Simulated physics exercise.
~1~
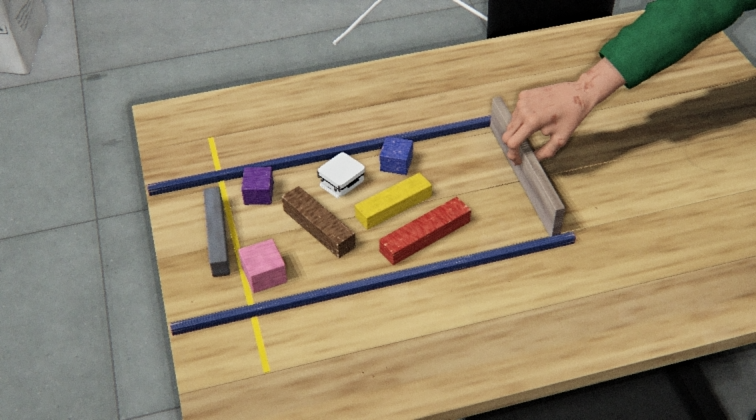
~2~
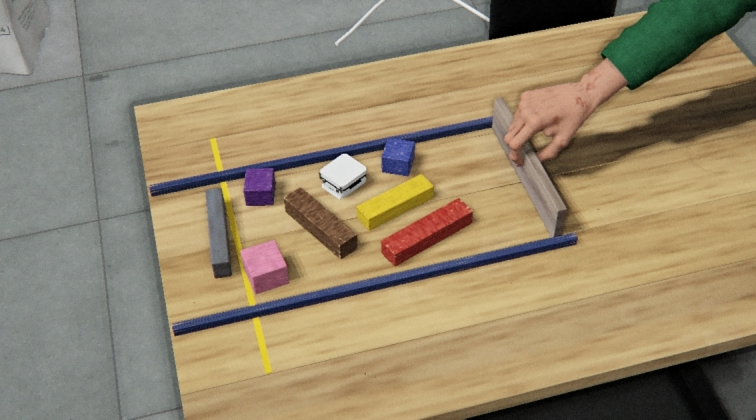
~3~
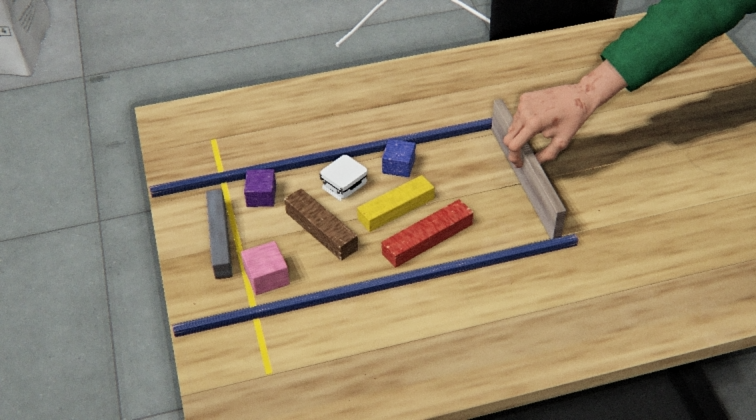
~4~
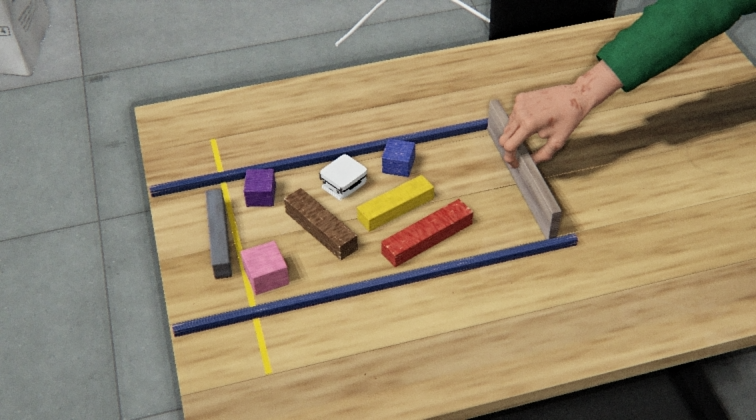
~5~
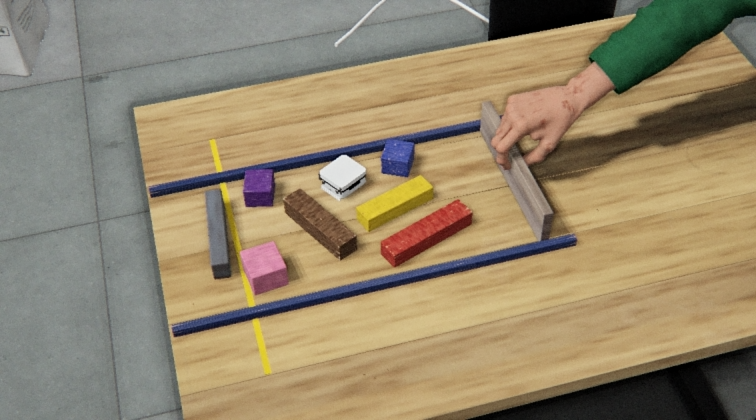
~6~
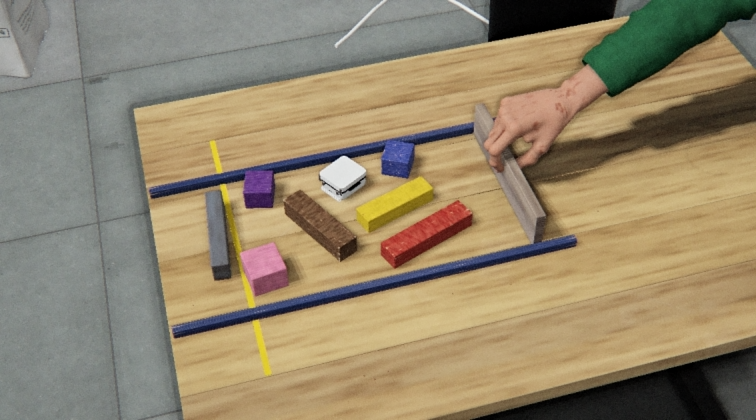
A hand in a green sleeve held a wooden board upright between two blue rails, then slid it slightly left toward the scattered colored blocks and bars, which stayed where they were.
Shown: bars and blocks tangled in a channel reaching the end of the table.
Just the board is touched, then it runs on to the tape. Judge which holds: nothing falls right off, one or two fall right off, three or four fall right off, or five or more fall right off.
Three, or four.
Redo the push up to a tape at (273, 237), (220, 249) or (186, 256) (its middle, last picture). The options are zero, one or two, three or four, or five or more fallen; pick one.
Per place, in order: One or two; three or four; 5 or more.
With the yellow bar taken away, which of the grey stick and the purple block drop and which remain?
The grey stick: Drops. The purple block: Drops.
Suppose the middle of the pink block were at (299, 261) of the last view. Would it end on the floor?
It simply slips off.
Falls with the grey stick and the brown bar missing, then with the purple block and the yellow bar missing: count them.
The number is 2 for the first case and 1 for the second.
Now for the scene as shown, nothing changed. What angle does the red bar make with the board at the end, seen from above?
Around 60 degrees.
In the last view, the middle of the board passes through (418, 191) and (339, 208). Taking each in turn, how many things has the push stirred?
Tally: First 3; then 8.
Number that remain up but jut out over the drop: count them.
Counting them gives 2.
Early on, none off yet; grey stick at rest near (218, 234); pink block at rest near (265, 269); purple block at rest near (259, 189).
A while later, none off yet; grey stick at rest near (217, 234); pink block moving near (254, 273); purple block at rest near (258, 190).
Further along, none off yet; grey stick leaning a little near (144, 249); pink block travelled well along near (174, 292); purple block travelled well along near (188, 205).
Finally, the number that fall off is three or four; lost, brown bar, purple block, pink block and grey stick.
